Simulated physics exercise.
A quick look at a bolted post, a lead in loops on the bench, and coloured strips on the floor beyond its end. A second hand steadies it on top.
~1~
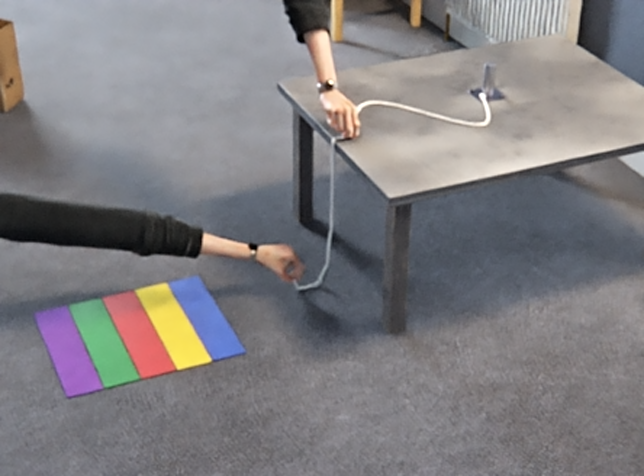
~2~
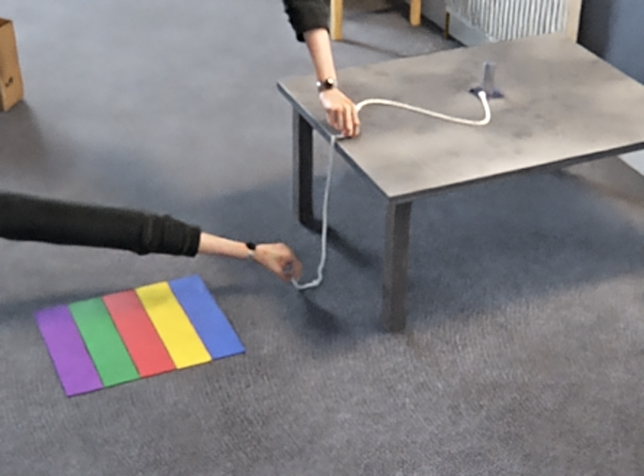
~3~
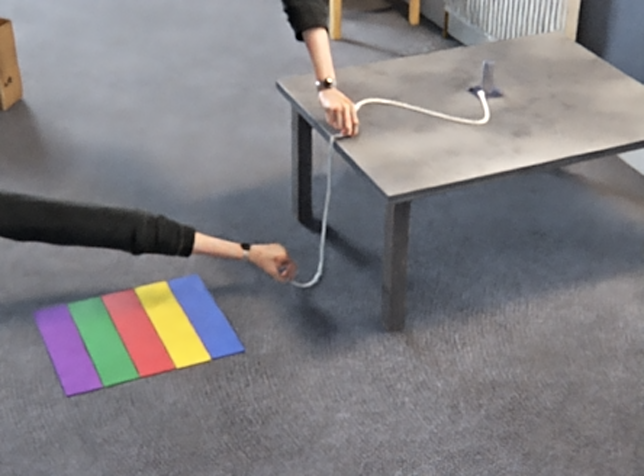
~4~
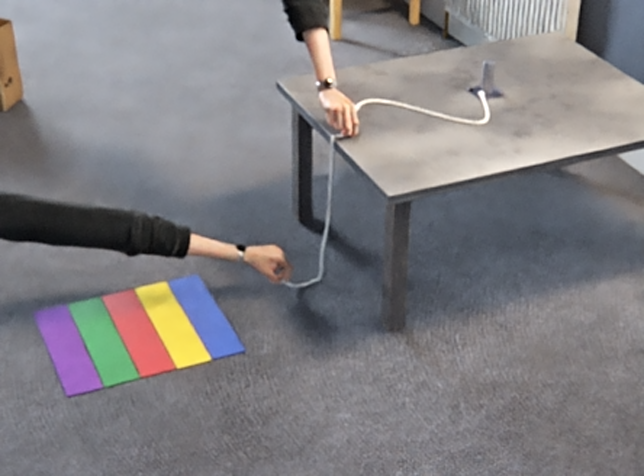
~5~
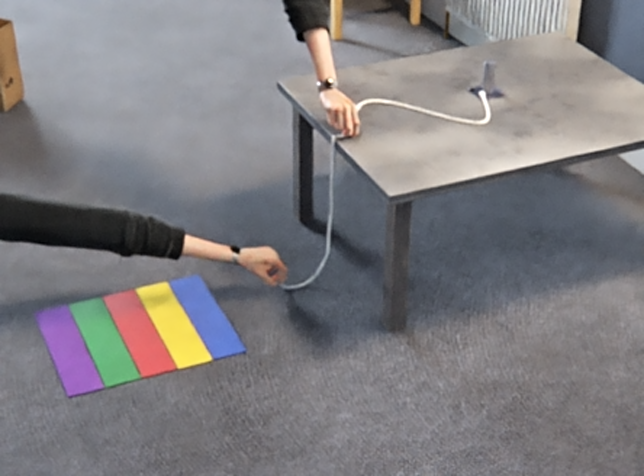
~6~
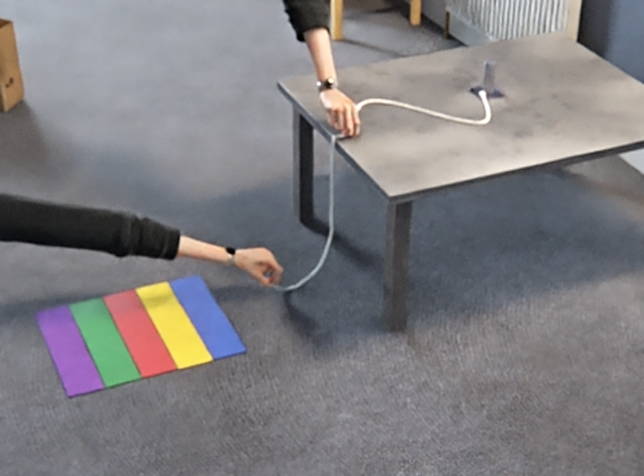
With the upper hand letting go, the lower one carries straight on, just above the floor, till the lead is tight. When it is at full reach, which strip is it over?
It is over the purple strip.
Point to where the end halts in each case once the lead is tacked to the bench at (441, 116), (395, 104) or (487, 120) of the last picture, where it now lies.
The three spots are (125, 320), (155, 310) and (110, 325), in that order.
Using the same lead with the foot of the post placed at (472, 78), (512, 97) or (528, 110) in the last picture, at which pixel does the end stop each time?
The spots are near (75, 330), (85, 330) and (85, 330).
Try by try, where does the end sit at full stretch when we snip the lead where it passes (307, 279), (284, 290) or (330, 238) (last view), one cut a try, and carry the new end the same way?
Roughly (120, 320), (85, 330), (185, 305).
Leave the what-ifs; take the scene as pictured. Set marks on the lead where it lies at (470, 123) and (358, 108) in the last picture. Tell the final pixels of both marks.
They finish at (415, 111) and (304, 155) respectively.
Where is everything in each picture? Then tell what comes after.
In the first picture, end (295, 280); blue (221, 342); yellow (187, 350); red (151, 359); green (116, 368); purple (79, 377).
In the second picture, end (293, 279); lead through (488, 111) (441, 117) (369, 102) (352, 134) (327, 195) (323, 258).
In the third picture, end (287, 279).
In the fourth picture, end (283, 281); lead through (487, 110) (440, 116) (369, 101) (351, 134) (330, 194) (322, 257).
In the fifth picture, end (277, 282).
In the sixth picture, end (273, 284); lead through (488, 110) (441, 116) (370, 101) (352, 134) (332, 193) (324, 258).
Soon after, end near (115, 322); over green.
Then, end near (82, 329); over purple.
At full stretch, end near (64, 334); over purple. It gets as far as the purple strip.
